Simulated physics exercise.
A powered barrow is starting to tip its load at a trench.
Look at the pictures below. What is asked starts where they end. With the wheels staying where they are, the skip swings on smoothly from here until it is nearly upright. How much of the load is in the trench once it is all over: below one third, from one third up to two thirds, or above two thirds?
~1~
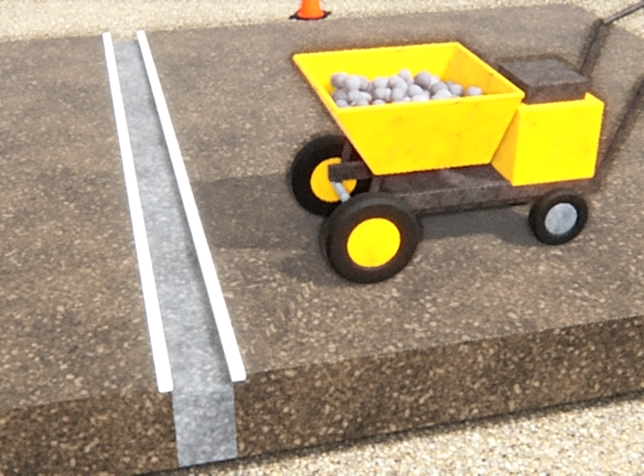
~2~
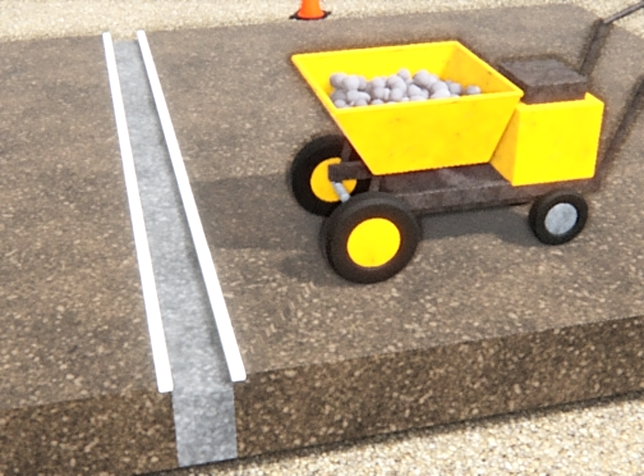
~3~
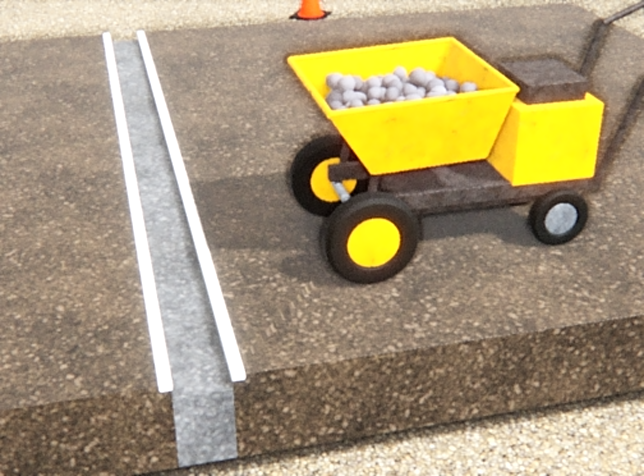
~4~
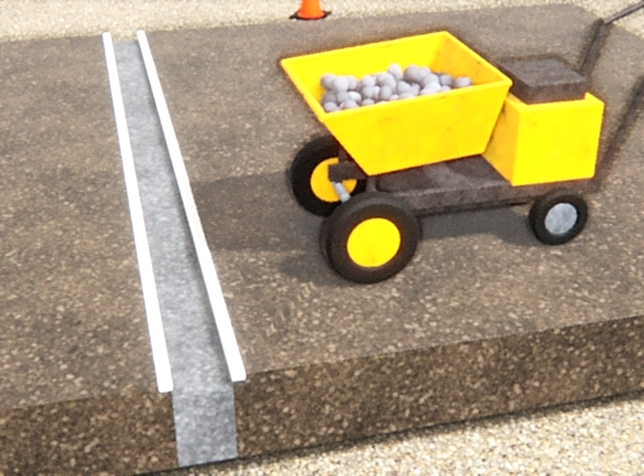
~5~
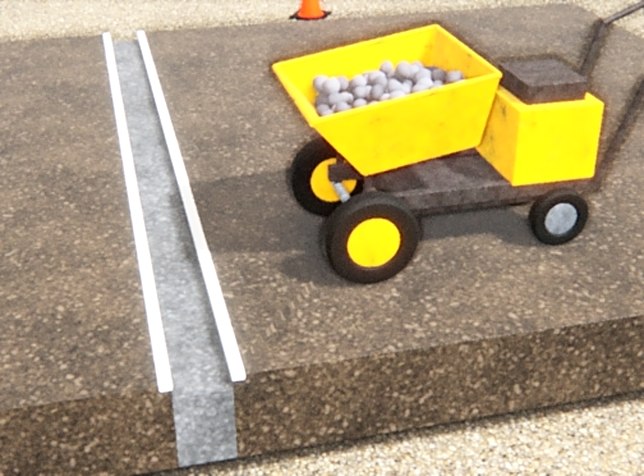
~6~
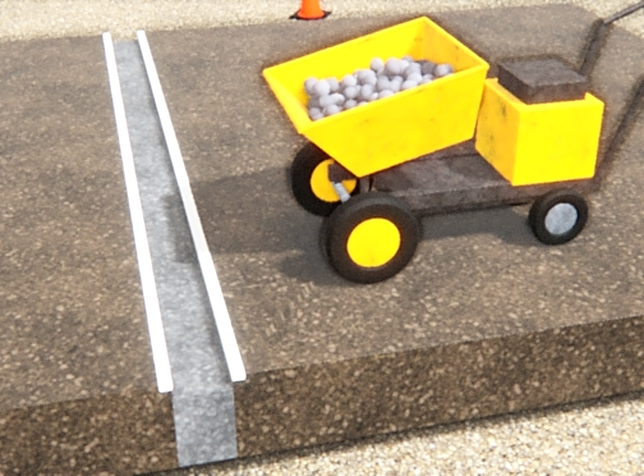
Once it is over, the trench holds from one third up to two thirds of the load.
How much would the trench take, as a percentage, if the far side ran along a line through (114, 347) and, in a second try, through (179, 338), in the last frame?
For the first it's 70 per cent, for the second 40 per cent.
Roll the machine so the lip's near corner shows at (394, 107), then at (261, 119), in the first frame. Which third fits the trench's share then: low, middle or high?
Spot one gives under a third, spot two gives less than a third.
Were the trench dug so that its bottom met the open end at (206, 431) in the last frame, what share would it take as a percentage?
Something close to 80 per cent.
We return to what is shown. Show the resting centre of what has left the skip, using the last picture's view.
Close to (179, 259) in the last picture.
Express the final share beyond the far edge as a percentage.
15 percent.
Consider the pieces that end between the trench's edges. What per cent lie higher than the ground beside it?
Some 65 per cent.
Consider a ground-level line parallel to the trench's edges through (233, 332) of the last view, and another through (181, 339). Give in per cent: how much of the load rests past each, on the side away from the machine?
First 70 in a hundred, second 30 in a hundred.
Soon after the last picture, skip tipped steeply; all in the skip.
A little later, skip tipped right over; nearly all in the skip; a stray few short of the trench; a stray few in or heaped over the trench; a stray few falling.
Later still, skip tipped right over; about a third in the skip; a small part short of the trench; about half in or heaped over the trench; a small part beyond it.
At rest, skip tipped right over; about a quarter in the skip; about a quarter short of the trench; about half in or heaped over the trench; a small part beyond it.
